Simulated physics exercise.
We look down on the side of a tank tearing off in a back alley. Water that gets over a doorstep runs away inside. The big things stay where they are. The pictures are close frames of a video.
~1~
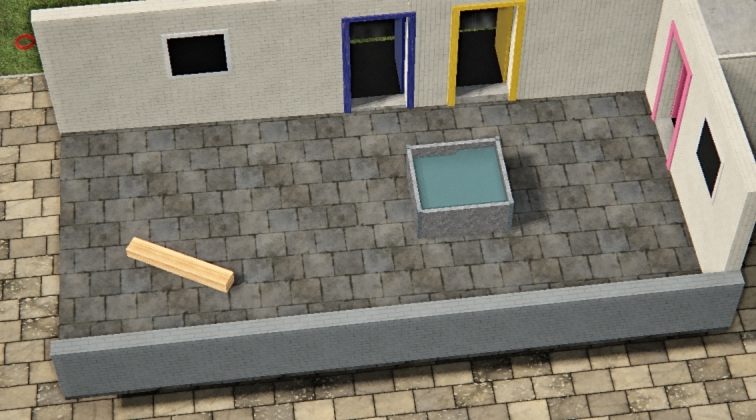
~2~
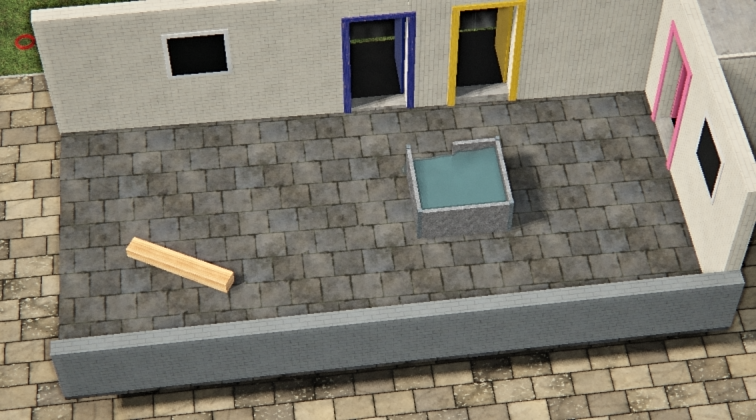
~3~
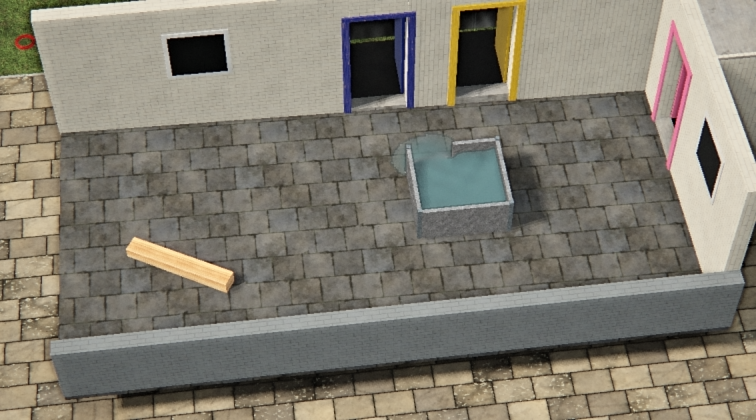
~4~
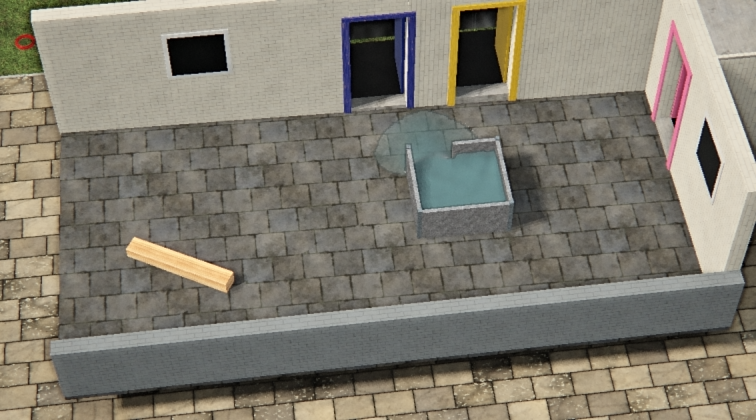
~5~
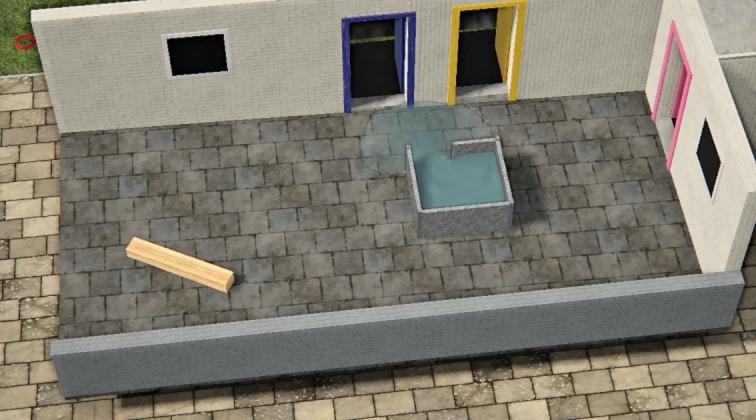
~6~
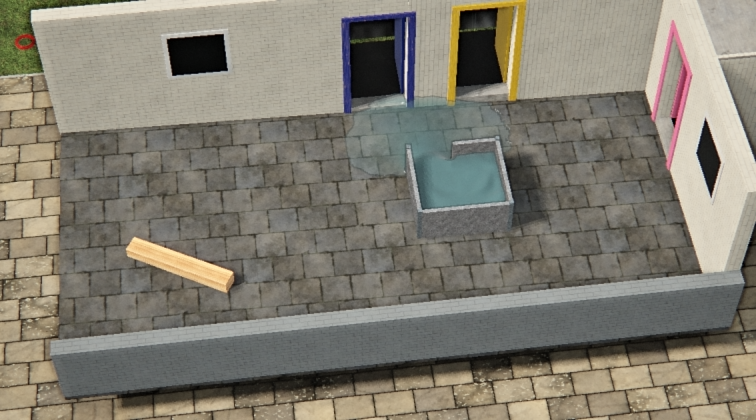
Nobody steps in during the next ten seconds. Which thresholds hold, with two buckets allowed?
One by one: The yellow door admits no more than that; the pink door admits no more than that; the blue door lets in a lot.
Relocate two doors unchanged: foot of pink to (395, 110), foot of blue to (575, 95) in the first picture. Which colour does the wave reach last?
Last comes the one in blue.
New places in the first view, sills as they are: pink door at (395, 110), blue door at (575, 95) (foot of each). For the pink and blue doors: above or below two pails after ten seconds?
One by one: The pink one takes more; the blue one keeps below it.
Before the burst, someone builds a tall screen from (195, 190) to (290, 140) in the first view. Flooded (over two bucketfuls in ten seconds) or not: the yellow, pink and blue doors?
In short: Yellow door lets less in, pink door lets less in, blue door goes over.
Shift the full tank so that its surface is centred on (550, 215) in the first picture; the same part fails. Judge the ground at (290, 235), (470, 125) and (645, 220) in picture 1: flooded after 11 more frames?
As listed: Dry, under water, not flooded.
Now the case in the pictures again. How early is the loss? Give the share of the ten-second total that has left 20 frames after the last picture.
Some 85 per cent.
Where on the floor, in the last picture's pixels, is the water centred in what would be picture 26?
Roughly at (452, 159).
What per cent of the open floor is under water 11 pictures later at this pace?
Close to 20 %.
A moment on, water covers 10 % of the floor; the yellow door wet at the sill, nothing in, the pink door not reached, the blue door over two buckets in.
Next, water covers 20 % of the floor; the yellow door under two buckets in, the pink door not reached, the blue door far over two buckets in.
Then, water covers 30 % of the floor; the yellow door under two buckets in, the pink door wet at the sill, nothing in, the blue door far over two buckets in.
Later, water covers 45 % of the floor; the yellow door under two buckets in, the pink door under two buckets in, the blue door far over two buckets in.
In the end, water covers 50 % of the floor; the yellow door under two buckets in, the pink door under two buckets in, the blue door far over two buckets in.
